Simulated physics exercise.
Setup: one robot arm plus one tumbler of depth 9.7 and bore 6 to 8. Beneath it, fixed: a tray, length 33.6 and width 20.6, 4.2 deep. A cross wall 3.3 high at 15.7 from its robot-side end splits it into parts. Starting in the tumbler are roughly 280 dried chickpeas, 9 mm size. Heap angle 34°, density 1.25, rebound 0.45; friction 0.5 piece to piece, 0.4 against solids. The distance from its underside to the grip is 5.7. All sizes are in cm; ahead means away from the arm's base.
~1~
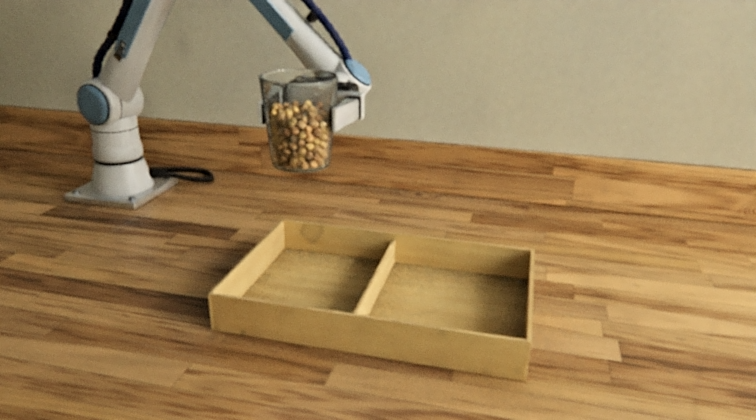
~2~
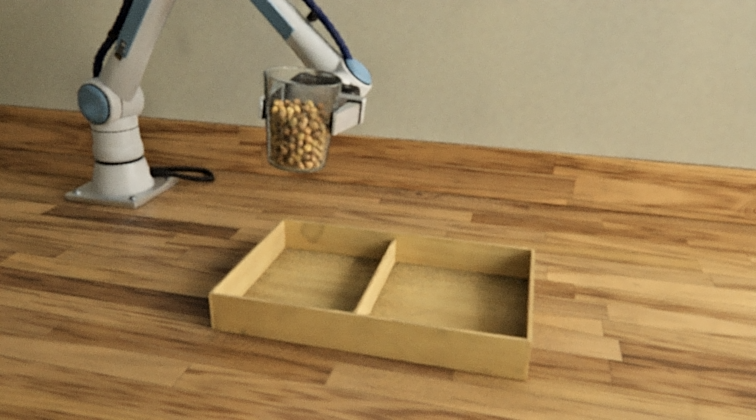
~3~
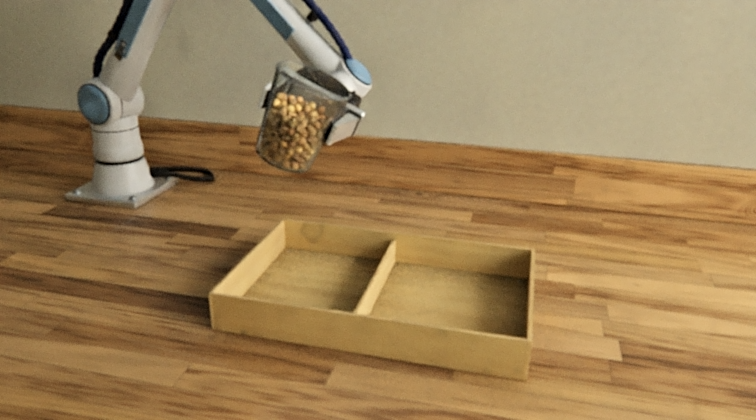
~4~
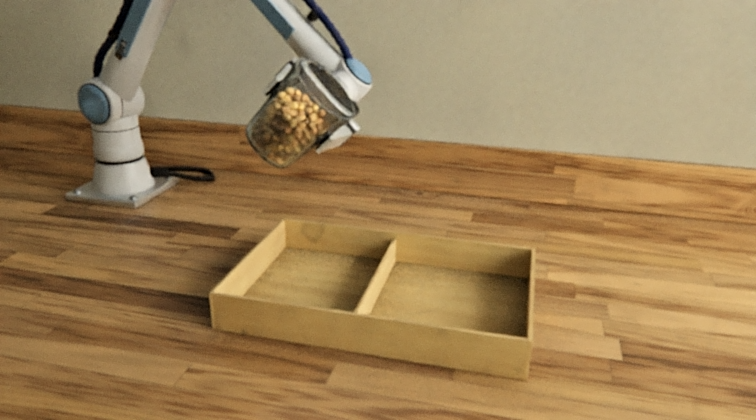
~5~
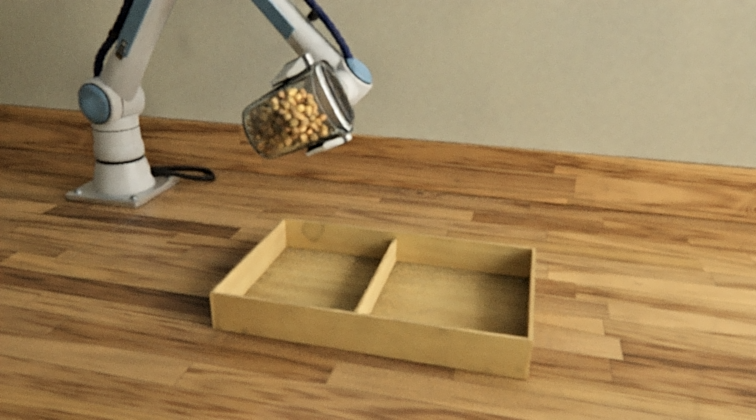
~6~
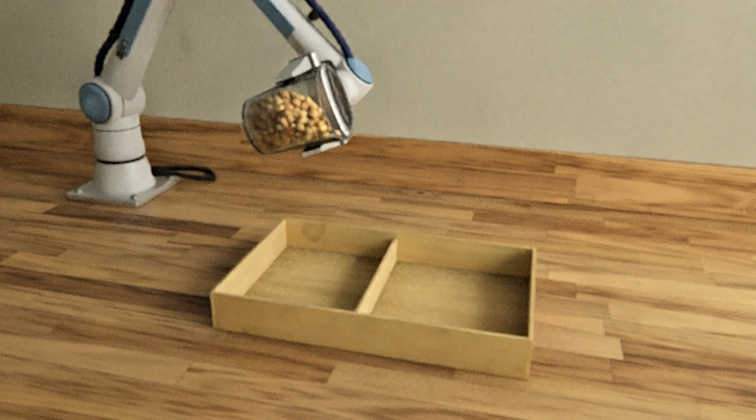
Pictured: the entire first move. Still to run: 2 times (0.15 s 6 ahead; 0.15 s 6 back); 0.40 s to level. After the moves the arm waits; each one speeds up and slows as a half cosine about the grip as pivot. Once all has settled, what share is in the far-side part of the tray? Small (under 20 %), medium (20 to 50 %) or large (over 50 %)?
Medium.
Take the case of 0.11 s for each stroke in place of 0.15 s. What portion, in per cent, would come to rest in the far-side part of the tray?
Then about 60 per cent.
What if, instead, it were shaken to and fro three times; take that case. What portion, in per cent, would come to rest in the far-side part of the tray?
Then about 40 per cent.
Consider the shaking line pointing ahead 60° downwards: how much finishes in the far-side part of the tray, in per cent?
You'd expect near 0 percent of it there.
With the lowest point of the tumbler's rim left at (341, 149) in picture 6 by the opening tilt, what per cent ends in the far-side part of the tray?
Roughly 75 per cent.
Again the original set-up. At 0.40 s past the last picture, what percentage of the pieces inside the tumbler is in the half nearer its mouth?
Around 30 percent.
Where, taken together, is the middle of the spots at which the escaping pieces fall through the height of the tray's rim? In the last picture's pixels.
Their middle lies around (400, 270).
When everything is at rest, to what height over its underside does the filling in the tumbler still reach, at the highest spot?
Around 5.5 cm above the underside.
Then, 0.40 s later, tilted 69° forward, highest piece 23 above the table; 200 in the tumbler, 57 in the far-side part, 13 in the robot-side part, 14 in flight or on a rim.
Then, 0.80 s later, tilted 35° forward, highest piece 23 above the table; 139 in the tumbler, 95 in the far-side part, 46 in the robot-side part, 3 on the table or floor, 1 in flight or on a rim.
Then, 1.20 s later, level, highest piece 22 above the table; 139 in the tumbler, 96 in the far-side part, 46 in the robot-side part, 3 on the table or floor.
Then, 2.25 s later, level, highest piece 22 above the table; 139 in the tumbler, 96 in the far-side part, 46 in the robot-side part, 3 on the table or floor.
At rest, 139 in the tumbler, 96 in the far-side part, 46 in the robot-side part, 3 on the table or floor. That is 34 % in the far-side part of the tray.
